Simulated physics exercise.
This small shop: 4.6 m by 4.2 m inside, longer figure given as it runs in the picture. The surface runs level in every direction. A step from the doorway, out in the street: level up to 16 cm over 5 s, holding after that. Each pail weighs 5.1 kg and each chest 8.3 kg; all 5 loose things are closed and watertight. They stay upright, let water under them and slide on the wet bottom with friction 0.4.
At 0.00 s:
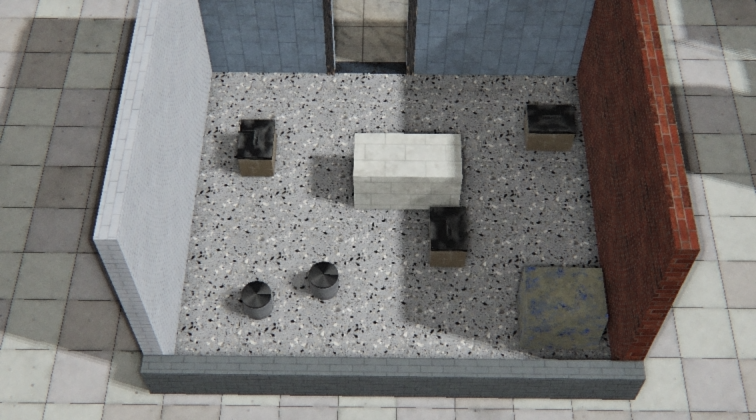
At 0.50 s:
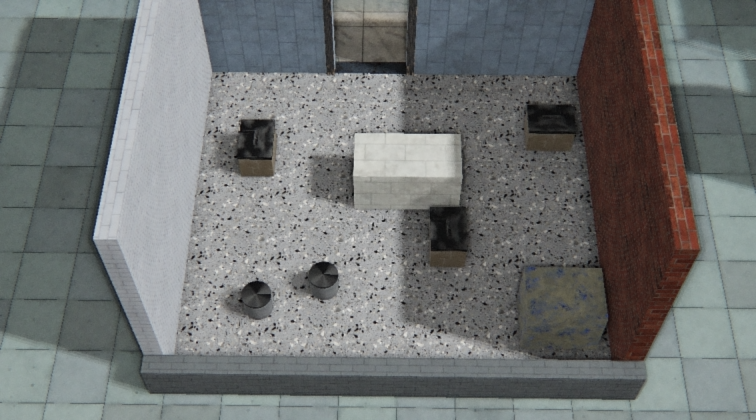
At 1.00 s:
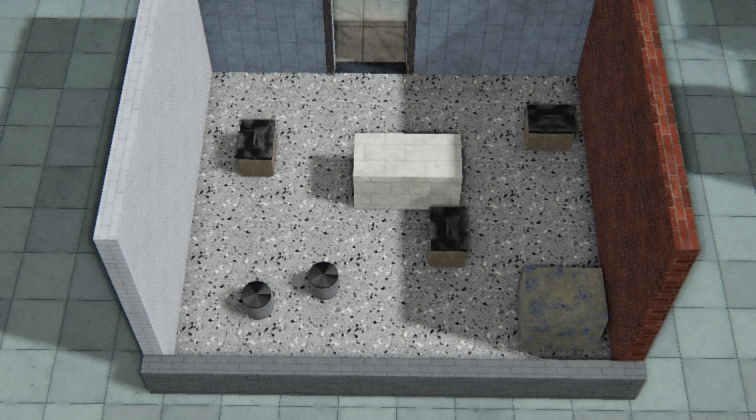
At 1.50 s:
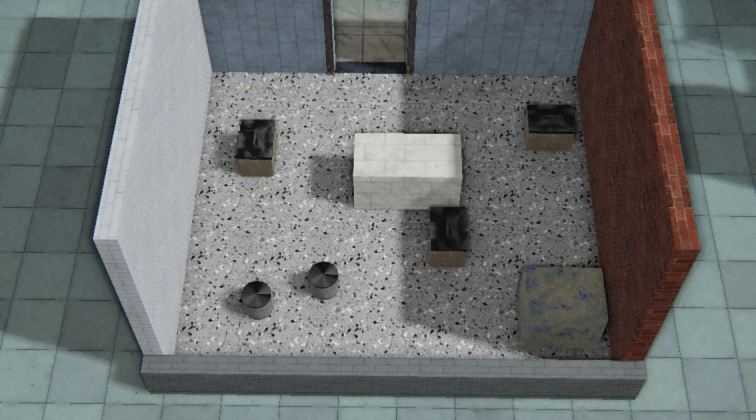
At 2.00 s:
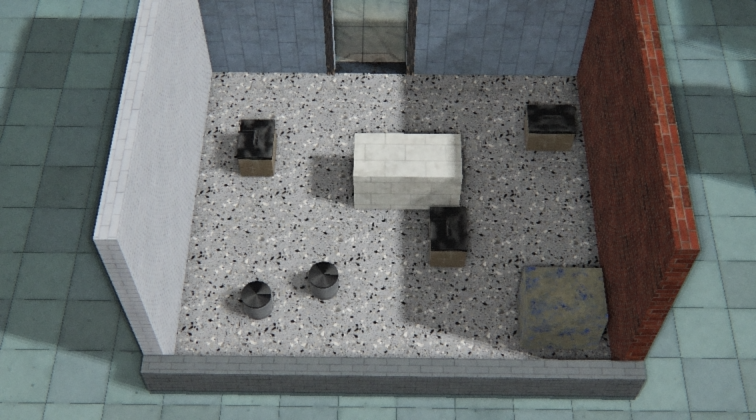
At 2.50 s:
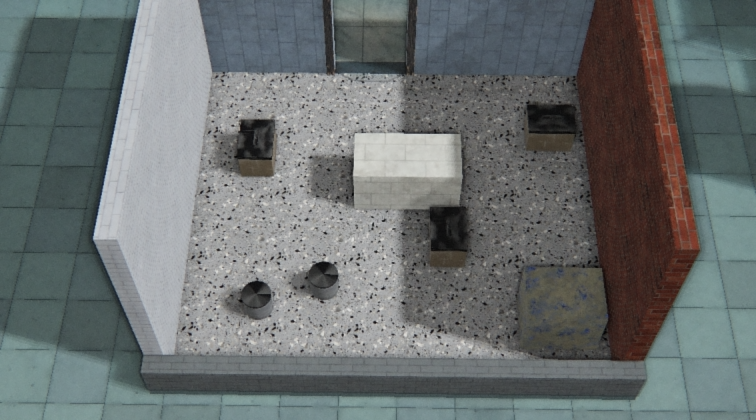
In a small walled shop, blocks and two dark pails stay completely still throughout.
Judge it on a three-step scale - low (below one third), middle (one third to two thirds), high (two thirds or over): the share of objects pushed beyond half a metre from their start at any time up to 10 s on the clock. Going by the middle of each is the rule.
Low.
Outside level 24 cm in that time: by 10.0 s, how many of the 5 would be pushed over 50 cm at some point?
The answer would then be 2.
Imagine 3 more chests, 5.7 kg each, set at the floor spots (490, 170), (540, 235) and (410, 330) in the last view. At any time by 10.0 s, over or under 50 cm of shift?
In turn: Beyond the mark, within the mark, within the mark.
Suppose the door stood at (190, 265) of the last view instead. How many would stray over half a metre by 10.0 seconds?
Then 3 of them would.
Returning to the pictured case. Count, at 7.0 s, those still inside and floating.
Count at that moment: 0.
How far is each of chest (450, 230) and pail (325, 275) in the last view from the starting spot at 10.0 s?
Net displacement, in order: 0 cm; 0 cm.
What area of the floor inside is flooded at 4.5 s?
I'd estimate close to 3.0 m2.
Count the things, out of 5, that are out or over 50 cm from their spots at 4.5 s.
By my reckoning, 0.
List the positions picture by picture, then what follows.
In the first picture, a pail at (256, 294), on the bottom; a pail at (323, 274), on the bottom; 0.0 m2 under water; 0 of 5 have shifted.
In the second picture, a pail at (256, 294) rests on the ground; a pail at (323, 274), on the bottom; 0.0 m2 under water; 0 of 5 have shifted.
In the third picture, a pail at (256, 294), on the bottom; a pail at (323, 274) rests on the ground; water covers 0.0 m2; 0 of 5 have shifted.
In the fourth picture, a pail at (256, 294), on the bottom; a pail at (323, 274), on the bottom; 0.0 m2 under water; 0 of 5 have shifted.
In the fifth picture, a pail at (256, 294) rests on the ground; a pail at (323, 274) rests on the ground; 0.0 m2 under water; 0 of 5 have shifted.
In the sixth picture, a pail at (256, 294), on the bottom; a pail at (323, 274), on the bottom; water covers 0.0 m2; 0 of 5 have shifted.
After 3.5 s 0 of 5 are over 50 cm from their spots; 0 afloat.
After 4.5 s 0 of 5 are over 50 cm from their spots; 0 afloat.
After 7.0 s 0 of 5 are over 50 cm from their spots; 0 afloat.
After 10.0 s 0 of 5 are over 50 cm from their spots, and 0 have been at some point; 2 afloat.
